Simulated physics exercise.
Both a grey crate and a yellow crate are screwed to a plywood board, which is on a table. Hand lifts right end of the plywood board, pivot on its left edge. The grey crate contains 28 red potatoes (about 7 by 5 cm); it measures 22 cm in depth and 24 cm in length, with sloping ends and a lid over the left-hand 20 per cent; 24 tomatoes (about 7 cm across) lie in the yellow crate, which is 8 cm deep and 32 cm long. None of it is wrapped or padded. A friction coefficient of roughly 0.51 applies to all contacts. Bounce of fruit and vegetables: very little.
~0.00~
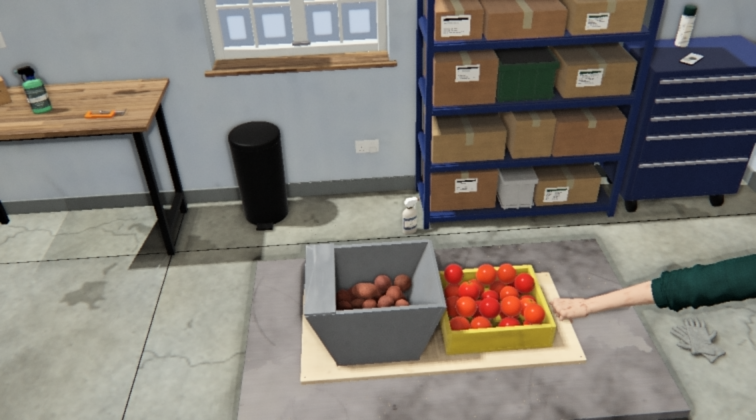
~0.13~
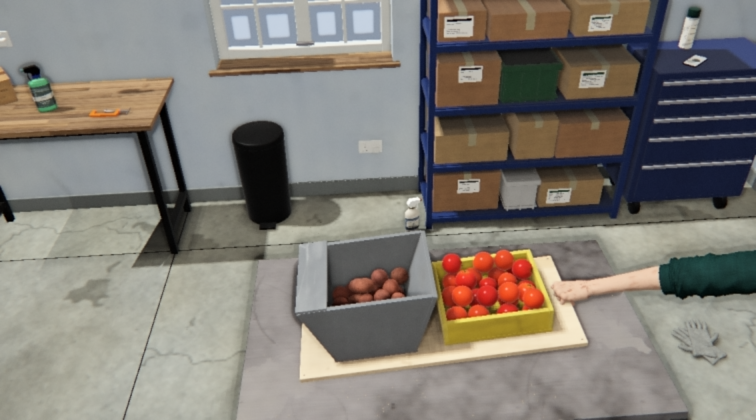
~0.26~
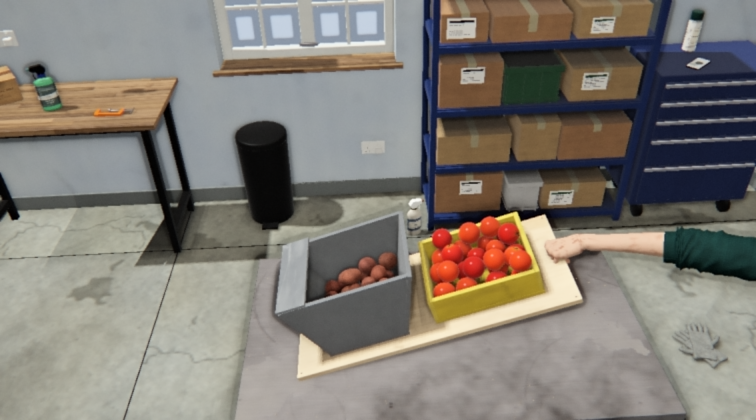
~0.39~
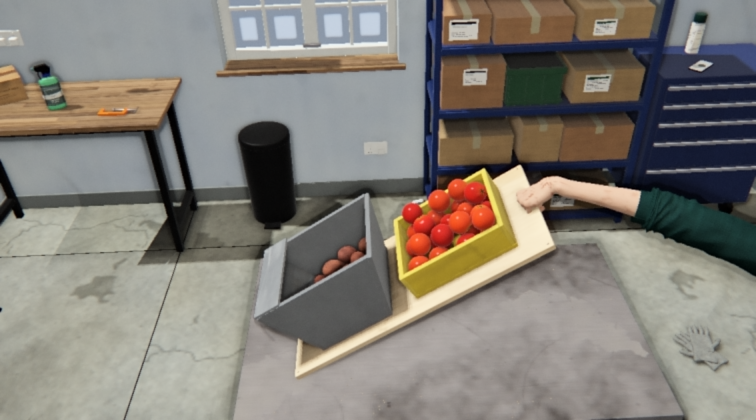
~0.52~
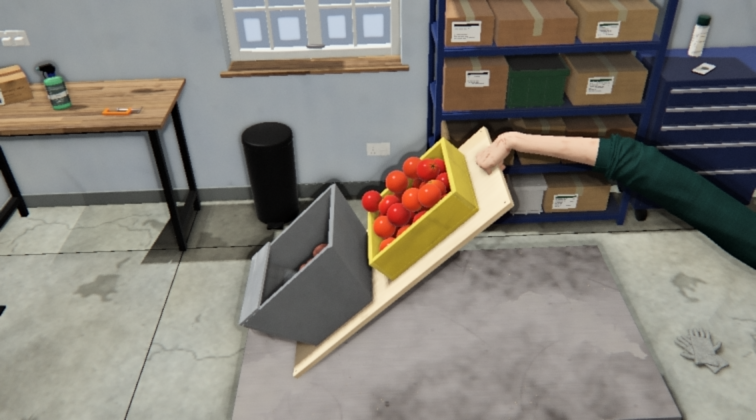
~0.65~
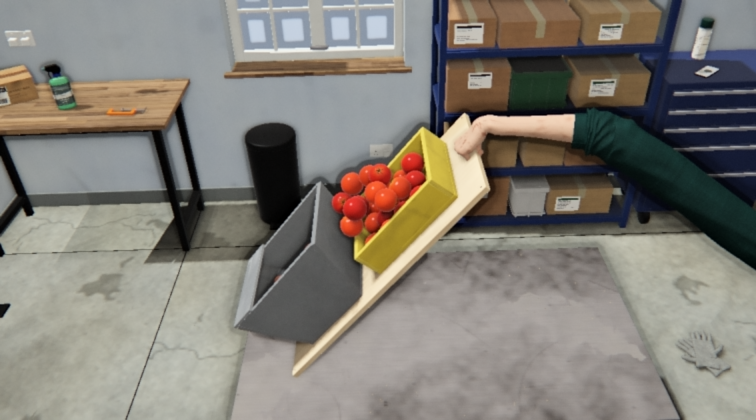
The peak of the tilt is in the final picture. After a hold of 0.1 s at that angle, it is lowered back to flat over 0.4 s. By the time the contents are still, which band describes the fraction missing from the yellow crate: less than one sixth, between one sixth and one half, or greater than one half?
It spills one sixth to one half.
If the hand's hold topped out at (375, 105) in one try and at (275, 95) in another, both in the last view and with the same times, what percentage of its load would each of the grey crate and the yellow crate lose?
Loss per try - grey crate 0 / 20 percent, yellow crate 80 / 100 percent.
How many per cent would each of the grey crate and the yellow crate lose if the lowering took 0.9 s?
Grey crate 0, yellow crate 20 per cent.
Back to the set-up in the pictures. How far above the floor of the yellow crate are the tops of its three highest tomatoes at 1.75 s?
12 cm or so.
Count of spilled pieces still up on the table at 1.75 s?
Near 5, give or take.
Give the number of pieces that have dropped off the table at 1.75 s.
Around 3.
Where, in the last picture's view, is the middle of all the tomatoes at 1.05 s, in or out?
In the last view they're centred near (452, 279).
After 0.83 s, tilt 46°; 0 of 28 out of the grey crate and 4 of 24 out of the yellow crate.
After 1.05 s, tilt 8°; 0 of 28 out of the grey crate and 4 of 24 out of the yellow crate.
After 1.36 s, tilt 0°; 0 of 28 out of the grey crate and 8 of 24 out of the yellow crate.
Final count (at 1.75 s), 0 of 28 out of the grey crate and 8 of 24 out of the yellow crate. Asked share, 8 of 24, 33 per cent.
